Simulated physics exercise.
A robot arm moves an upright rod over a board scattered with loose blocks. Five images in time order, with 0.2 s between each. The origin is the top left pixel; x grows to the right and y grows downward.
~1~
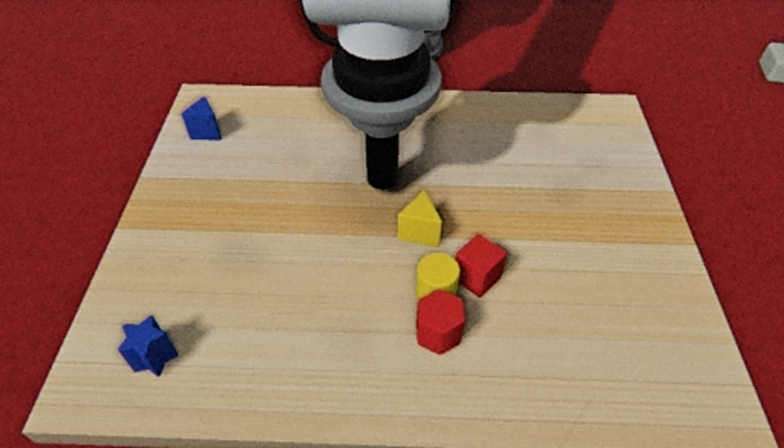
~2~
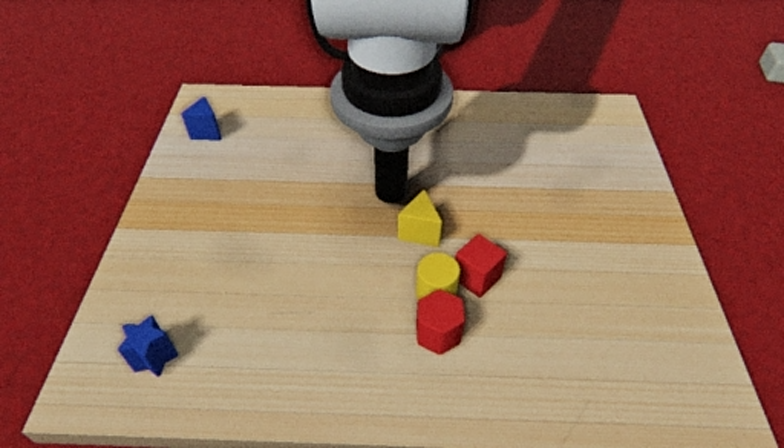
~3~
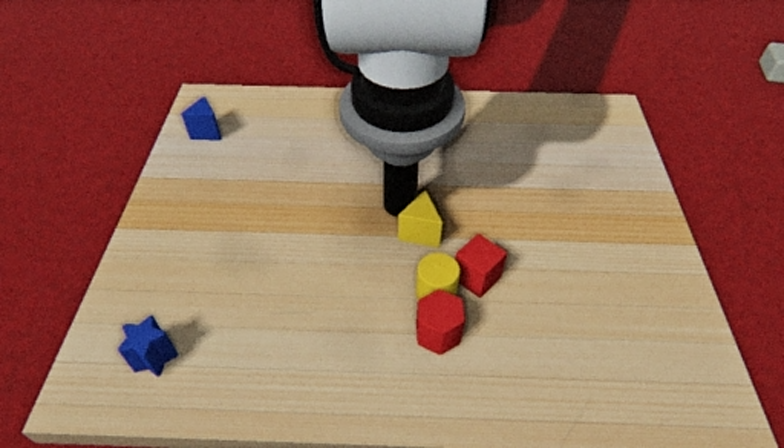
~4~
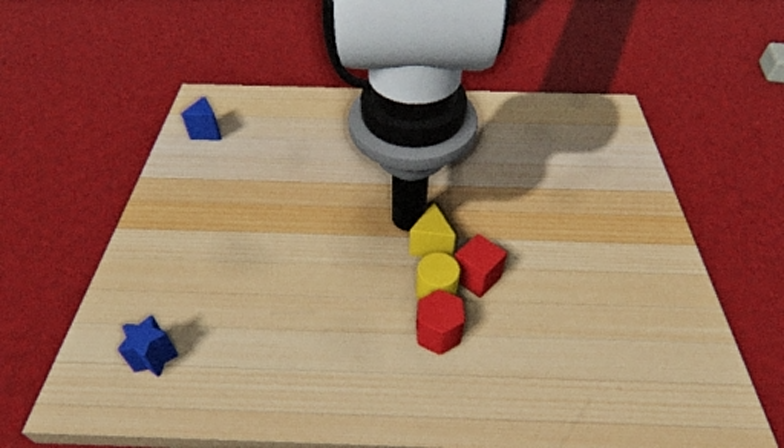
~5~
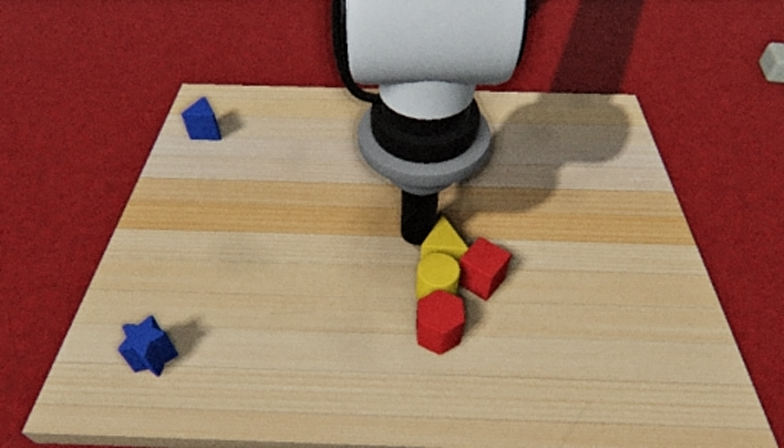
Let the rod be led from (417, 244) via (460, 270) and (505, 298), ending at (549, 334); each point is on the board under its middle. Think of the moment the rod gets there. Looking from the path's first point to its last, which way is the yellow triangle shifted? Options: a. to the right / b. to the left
My pick is a.
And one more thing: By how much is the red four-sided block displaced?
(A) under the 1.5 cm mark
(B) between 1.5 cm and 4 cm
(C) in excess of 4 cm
C
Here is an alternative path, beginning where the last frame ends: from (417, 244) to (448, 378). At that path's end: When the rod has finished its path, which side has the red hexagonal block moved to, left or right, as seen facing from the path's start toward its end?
The red hexagonal block goes right.
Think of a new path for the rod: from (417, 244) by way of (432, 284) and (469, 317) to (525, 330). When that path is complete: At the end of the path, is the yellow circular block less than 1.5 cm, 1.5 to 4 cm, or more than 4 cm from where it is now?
The answer will be the long band, over 4 cm.
What follows on the original path. One third of the way, rod at (463, 259); yellow circular block at (441, 276); red hexagonal block at (439, 314); yellow triangle at (485, 269), turned 35° clockwise; red four-sided block at (520, 274), turned 30° anticlockwise.
Two thirds of the way, rod at (510, 288); yellow circular block at (441, 276); red hexagonal block at (439, 314); yellow triangle at (524, 306), turned 35° clockwise; red four-sided block at (559, 291), turned 40° anticlockwise.
At the end, rod at (554, 324); yellow circular block at (441, 276); red hexagonal block at (439, 314); yellow triangle at (549, 341), turned 95° clockwise; red four-sided block at (599, 306), turned 60° anticlockwise.
